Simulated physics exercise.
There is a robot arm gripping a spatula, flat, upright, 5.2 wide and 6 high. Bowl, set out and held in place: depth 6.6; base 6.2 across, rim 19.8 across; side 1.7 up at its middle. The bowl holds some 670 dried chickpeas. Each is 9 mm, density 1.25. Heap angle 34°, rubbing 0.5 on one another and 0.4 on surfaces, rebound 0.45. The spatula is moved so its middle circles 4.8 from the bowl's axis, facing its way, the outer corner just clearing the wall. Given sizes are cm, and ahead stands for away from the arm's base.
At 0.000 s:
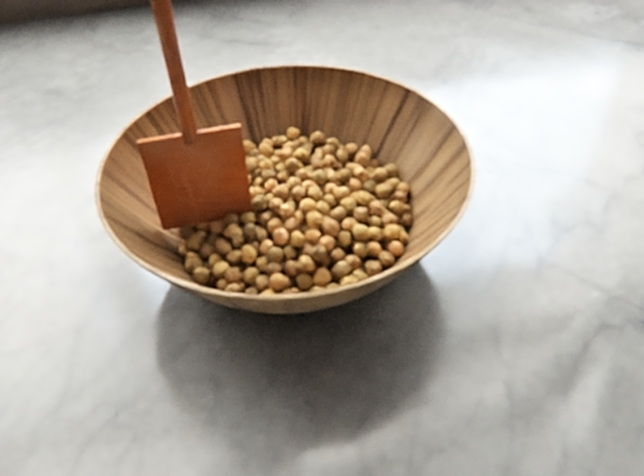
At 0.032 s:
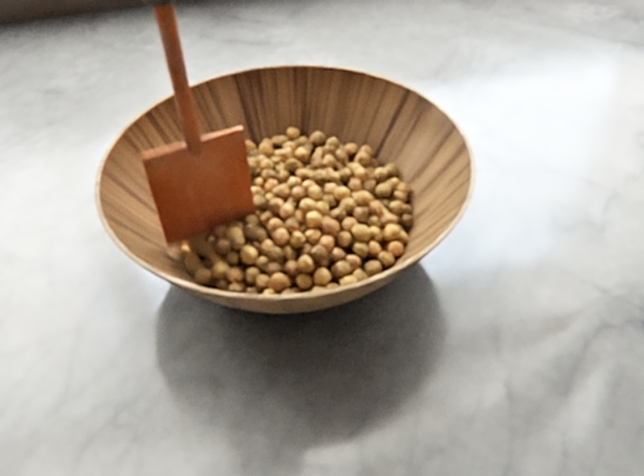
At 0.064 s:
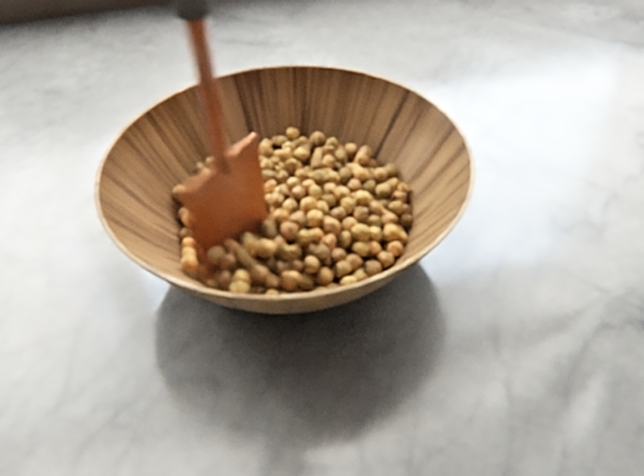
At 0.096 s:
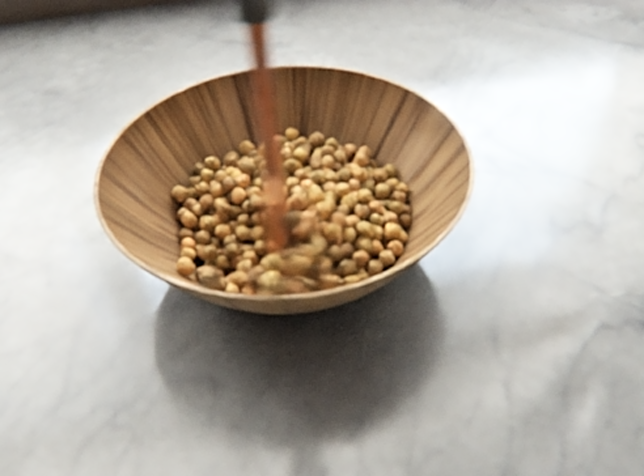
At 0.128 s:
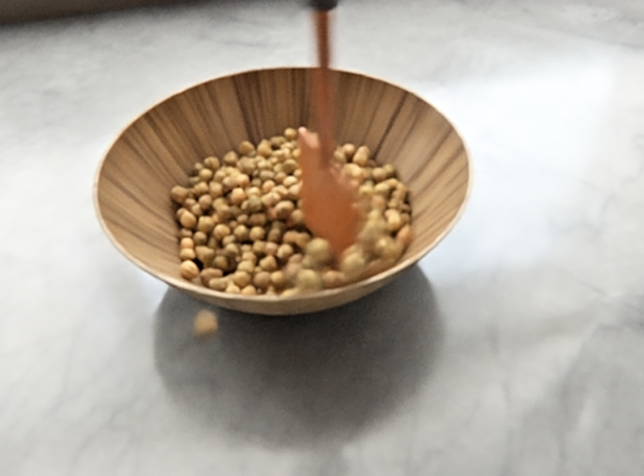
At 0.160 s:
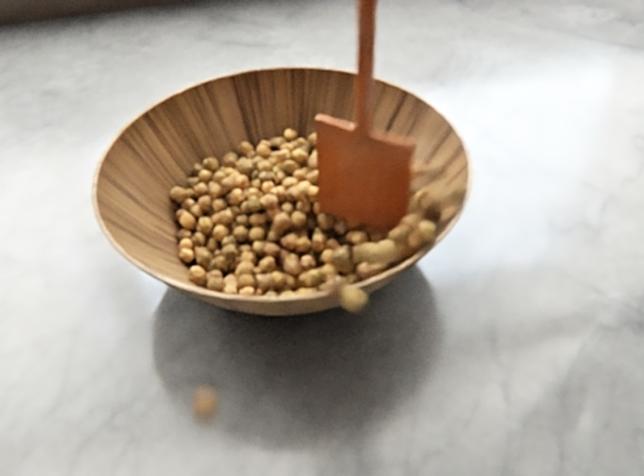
The video shows an orange-brown spatula sweeping through a wooden bowl of dried chickpeas on a marbled surface, moving from the left side across the front to the right, pushing the chickpeas as a few fly out over the rim.
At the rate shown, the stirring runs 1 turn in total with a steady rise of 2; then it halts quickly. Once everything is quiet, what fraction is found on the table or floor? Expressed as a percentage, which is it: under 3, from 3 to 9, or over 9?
The percentage is from 3 to 9.
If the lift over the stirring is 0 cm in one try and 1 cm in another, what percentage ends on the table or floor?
That gives about 20 per cent and 10 per cent, in order.
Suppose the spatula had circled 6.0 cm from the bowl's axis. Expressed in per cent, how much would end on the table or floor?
Roughly 0 percent, I'd expect.
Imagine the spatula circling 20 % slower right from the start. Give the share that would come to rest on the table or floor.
Roughly 0 per cent.
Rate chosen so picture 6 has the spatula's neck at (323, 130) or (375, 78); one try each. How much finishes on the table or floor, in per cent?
Some 5 and 5 %.
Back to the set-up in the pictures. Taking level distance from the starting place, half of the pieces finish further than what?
Roughly 0 cm, measured level.
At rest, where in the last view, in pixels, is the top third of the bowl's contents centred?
I'd put it at about (299, 187).
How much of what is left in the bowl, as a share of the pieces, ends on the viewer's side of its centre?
Near 45 per cent of what stays in the bowl.
After 0.24 s, 218° round, highest piece 10 above the table; 650 in the bowl, 1 on the table or floor, 19 in flight or on the tool.
After 0.33 s, 300° round, highest piece 10 above the table; 641 in the bowl, 13 on the table or floor, 16 in flight or on the tool.
After 0.57 s, 0° round, highest piece 4 above the table; 640 in the bowl, 30 on the table or floor.
After 1.27 s, 0° round, highest piece 4 above the table; 640 in the bowl, 30 on the table or floor.
At rest, 640 in the bowl, 30 on the table or floor. That is 4 % on the table or floor.
